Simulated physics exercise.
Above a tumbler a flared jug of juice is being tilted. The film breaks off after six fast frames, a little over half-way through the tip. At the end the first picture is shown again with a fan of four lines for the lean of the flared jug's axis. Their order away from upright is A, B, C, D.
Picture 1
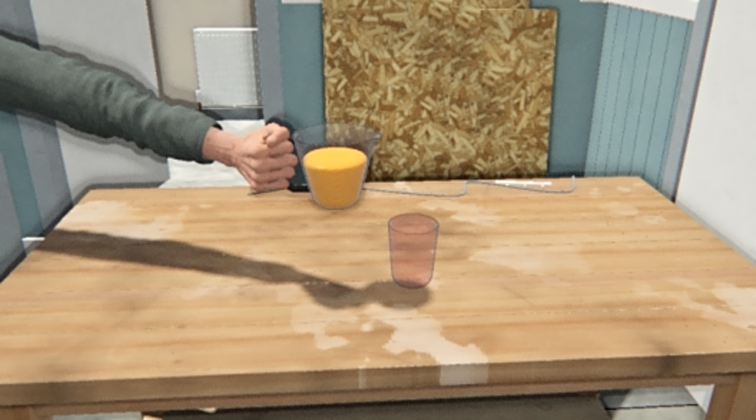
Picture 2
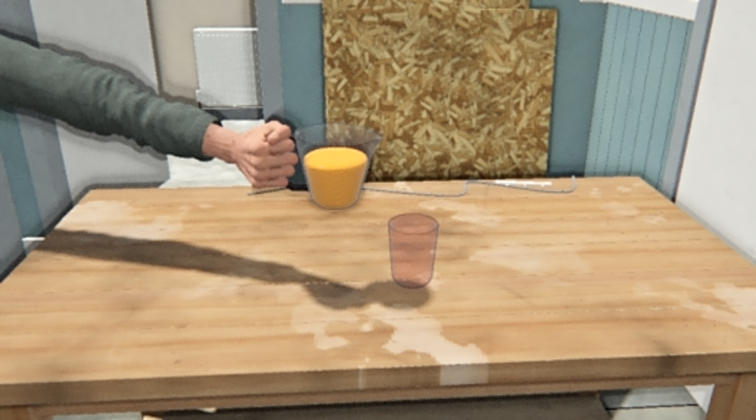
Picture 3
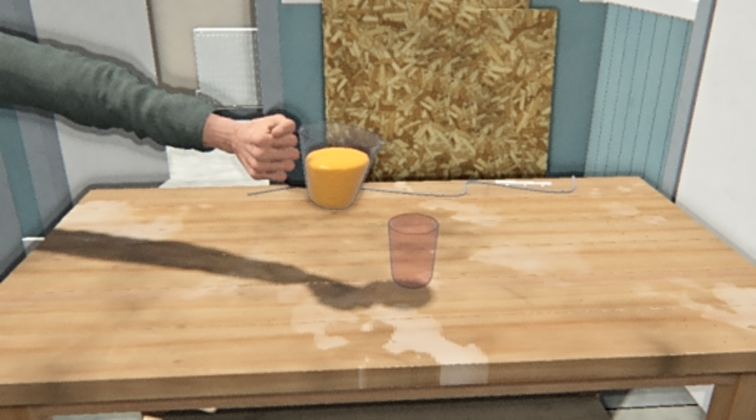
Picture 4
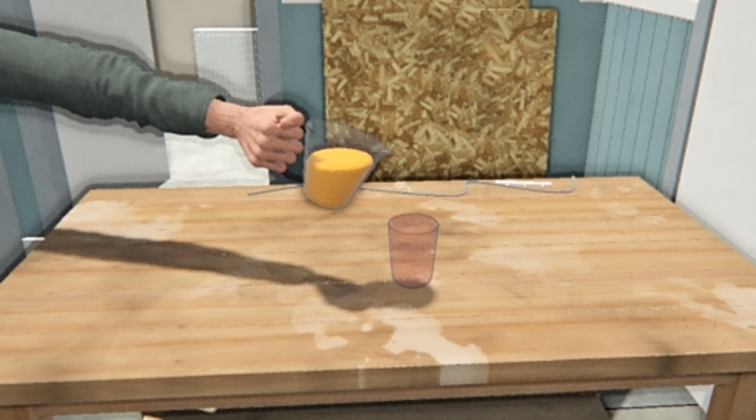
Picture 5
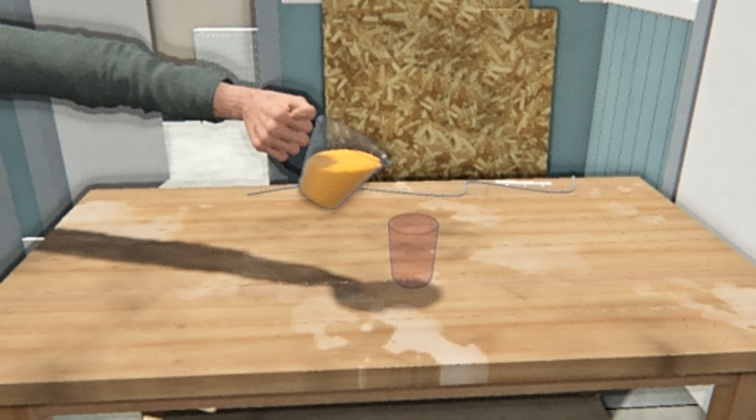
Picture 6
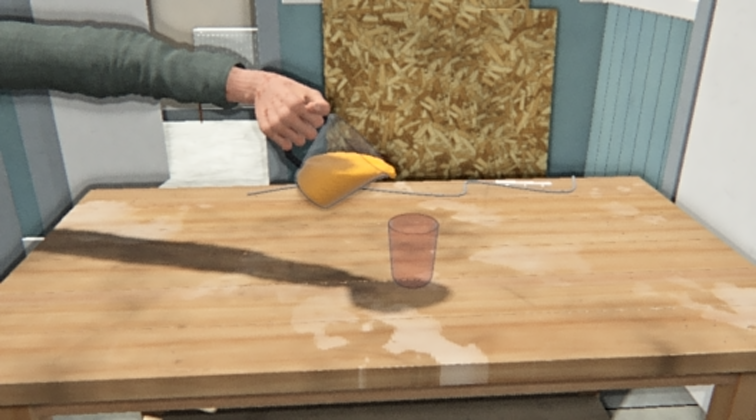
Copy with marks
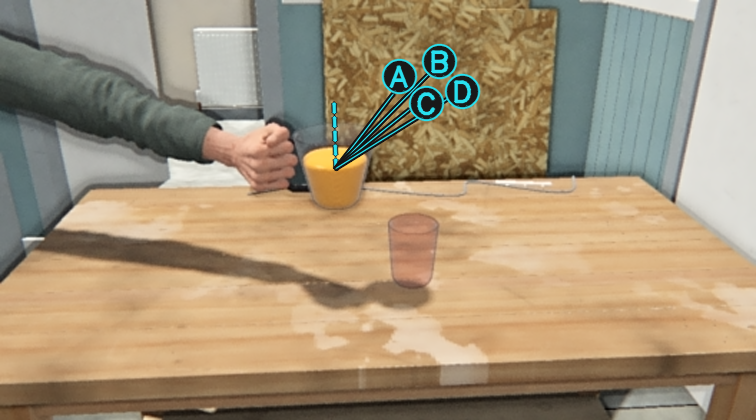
Over a worn wooden table, a hand held a clear jug of orange juice upright behind an empty tumbler, then tilted it steadily to the right until the juice reached the lip.
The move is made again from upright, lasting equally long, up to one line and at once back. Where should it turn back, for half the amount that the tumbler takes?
The answer is line D.
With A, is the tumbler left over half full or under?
Under half.
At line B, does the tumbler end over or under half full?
Under.
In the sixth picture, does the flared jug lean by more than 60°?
No.
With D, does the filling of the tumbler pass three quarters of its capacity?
No.
On the marked copy, A at (393, 94); B at (428, 74); C at (409, 109); D at (447, 99).
With A, the tumbler ends with about 6 % of what it can hold.
With B, the tumbler ends with about 17 % of what it can hold.
With C, the tumbler ends with about 32 % of what it can hold.
With D, the tumbler ends with about 49 % of what it can hold.
